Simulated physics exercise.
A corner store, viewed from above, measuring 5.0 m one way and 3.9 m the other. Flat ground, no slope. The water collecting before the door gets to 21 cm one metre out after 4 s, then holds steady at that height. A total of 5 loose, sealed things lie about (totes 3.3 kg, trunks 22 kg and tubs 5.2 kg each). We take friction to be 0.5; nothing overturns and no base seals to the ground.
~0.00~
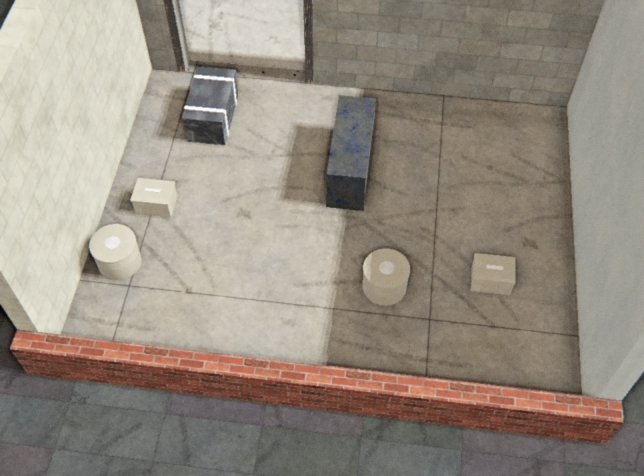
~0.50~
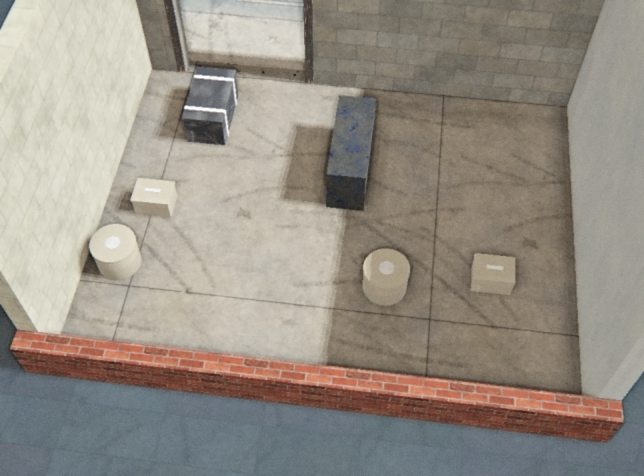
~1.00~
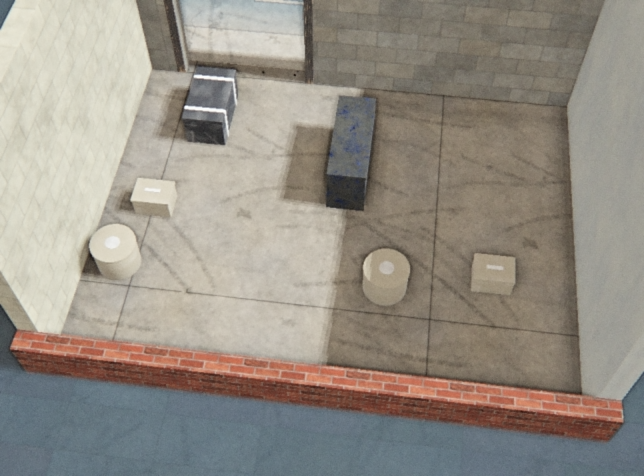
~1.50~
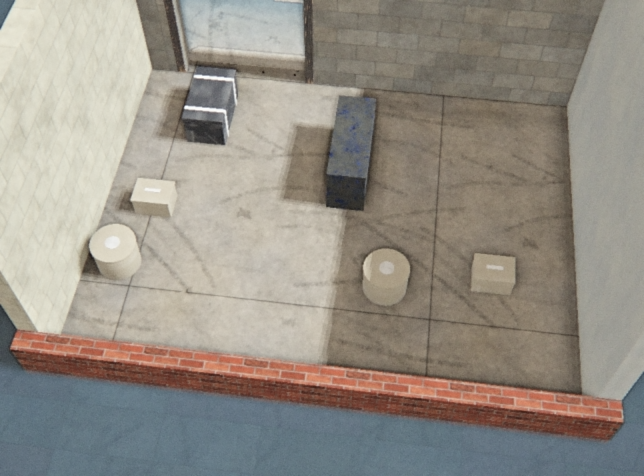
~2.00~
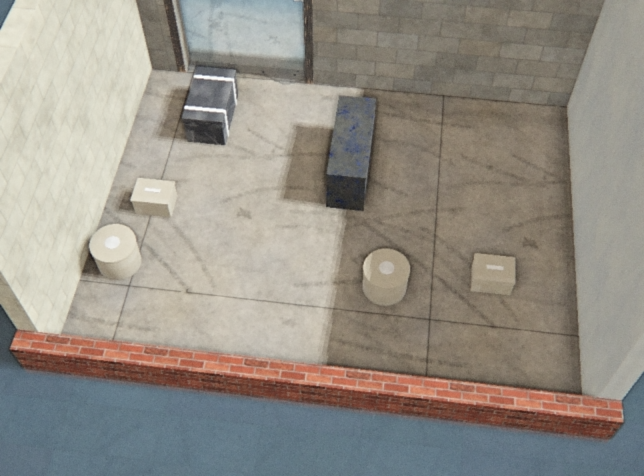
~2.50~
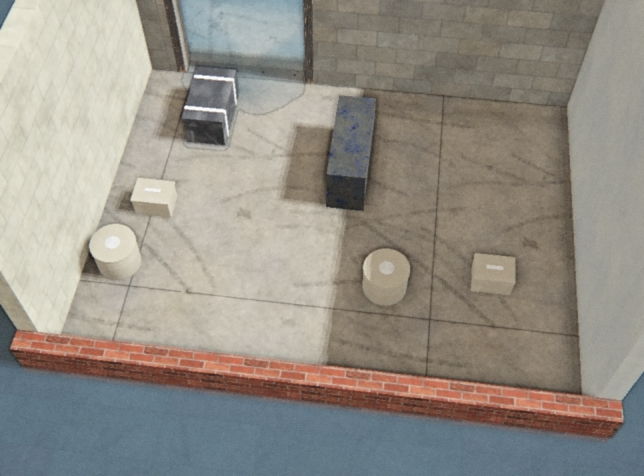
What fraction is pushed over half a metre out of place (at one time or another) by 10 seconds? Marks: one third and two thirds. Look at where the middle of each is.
Two thirds or more.
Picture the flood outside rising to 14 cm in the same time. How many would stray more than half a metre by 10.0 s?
In that case 2 of them.
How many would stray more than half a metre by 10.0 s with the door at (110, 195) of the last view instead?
So the tally would be 3.
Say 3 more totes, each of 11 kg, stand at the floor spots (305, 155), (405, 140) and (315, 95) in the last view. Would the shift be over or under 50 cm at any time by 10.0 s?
So the first ends up past the threshold, the second below the threshold, the third below the threshold.
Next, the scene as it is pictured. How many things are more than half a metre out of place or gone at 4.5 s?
That would be 1.
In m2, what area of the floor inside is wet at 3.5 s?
2.5 m2.
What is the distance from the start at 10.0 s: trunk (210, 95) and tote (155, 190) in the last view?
In turn: 250 cm, 250 cm.
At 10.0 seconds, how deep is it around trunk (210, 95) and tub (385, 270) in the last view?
Roughly 13 and 3 cm.
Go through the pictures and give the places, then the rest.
The first frame shows a tote at (495, 268) rests on the ground; a trunk at (209, 94) rests on the ground; 0.0 m2 under water; 0 of 5 have shifted.
The second frame shows a tote at (495, 268), on the bottom; a trunk at (209, 94) rests on the ground; water covers 0.0 m2; 0 of 5 have shifted.
The third frame shows a tote at (495, 268), on the bottom; a trunk at (209, 94) rests on the ground; water covers 0.0 m2; 0 of 5 have shifted.
The fourth frame shows a tote at (495, 268) rests on the ground; a trunk at (209, 94), on the bottom; 0.0 m2 under water; 0 of 5 have shifted.
The fifth frame shows a tote at (495, 268) rests on the ground; a trunk at (209, 94) rests on the ground; 0.0 m2 under water; 0 of 5 have shifted.
The sixth frame shows a tote at (495, 268), on the bottom; a trunk at (209, 94) rests on the ground; 0.5 m2 under water; 0 of 5 have shifted.
After 3.5 s 0 of 5 are over 50 cm from their spots; 0 afloat.
After 4.5 s 1 of 5 are over 50 cm from their spots; 0 afloat.
After 7.0 s 3 of 5 are over 50 cm from their spots; 2 afloat.
After 10.0 s 5 of 5 are over 50 cm from their spots, and 5 have been at some point; 3 afloat.
